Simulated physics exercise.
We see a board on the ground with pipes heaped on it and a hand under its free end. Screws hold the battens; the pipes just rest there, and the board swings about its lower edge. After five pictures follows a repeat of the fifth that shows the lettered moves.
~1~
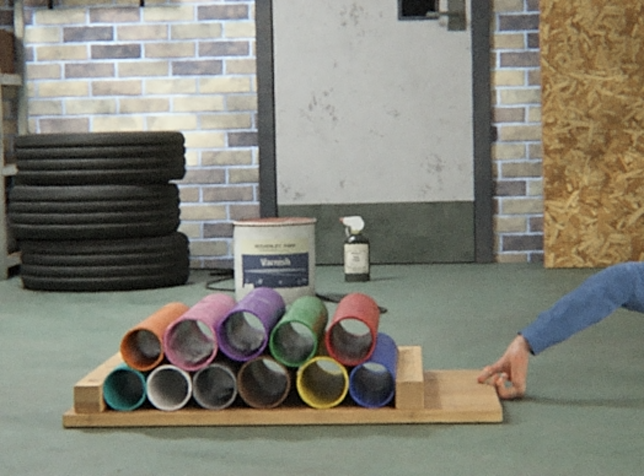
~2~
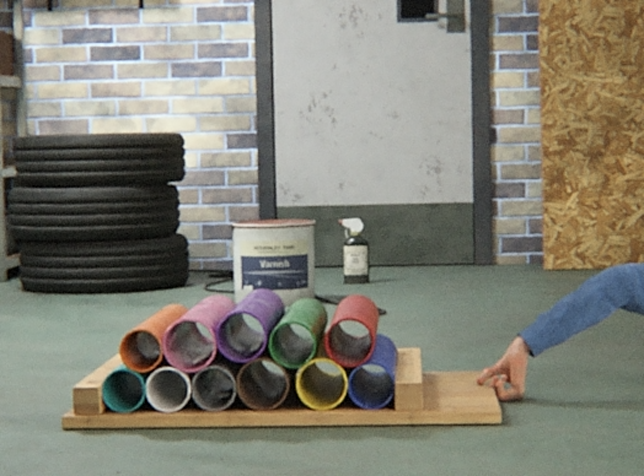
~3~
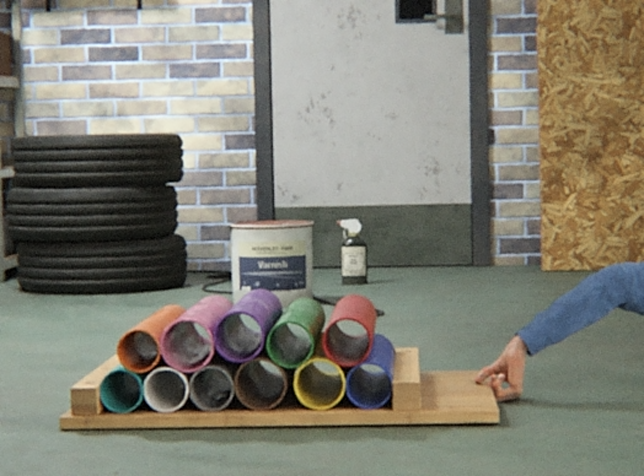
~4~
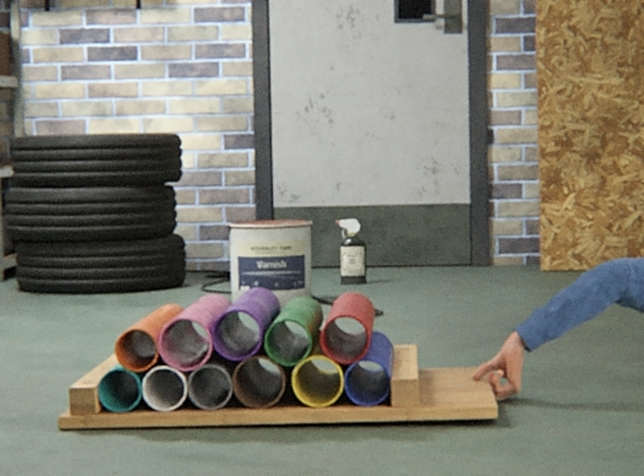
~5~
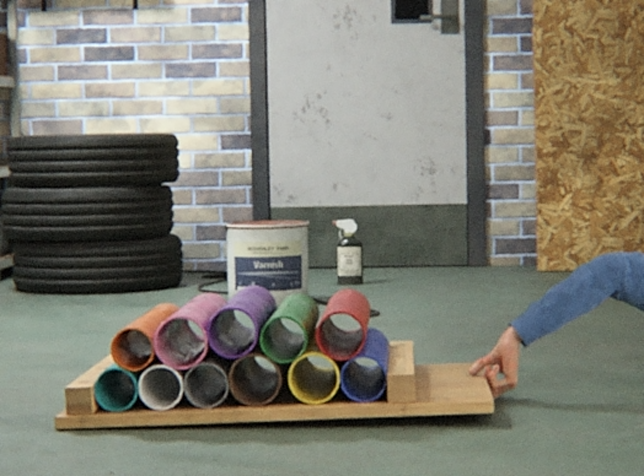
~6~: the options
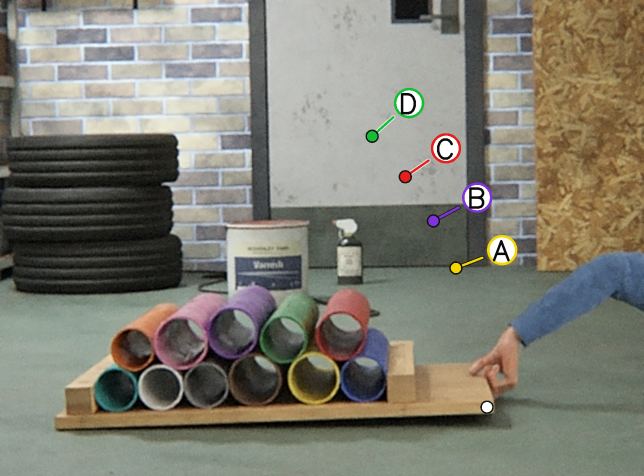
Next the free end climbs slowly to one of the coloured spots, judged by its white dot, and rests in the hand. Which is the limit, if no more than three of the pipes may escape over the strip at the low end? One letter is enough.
Lift it to B and no more.
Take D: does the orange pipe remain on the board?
No, with D.
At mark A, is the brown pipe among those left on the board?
Yes.
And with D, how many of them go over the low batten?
With D, five.
On the copy, A at (456, 268); B at (433, 221); C at (405, 177); D at (372, 136); the white dot at (487, 407).
On B. First, board at 16°.
Then, board at 27°.
Finally, board at 27°, three over the low batten (pink, orange, purple).
By contrast, A three over the low batten (pink, orange, purple); C five over the low batten; D five over the low batten.
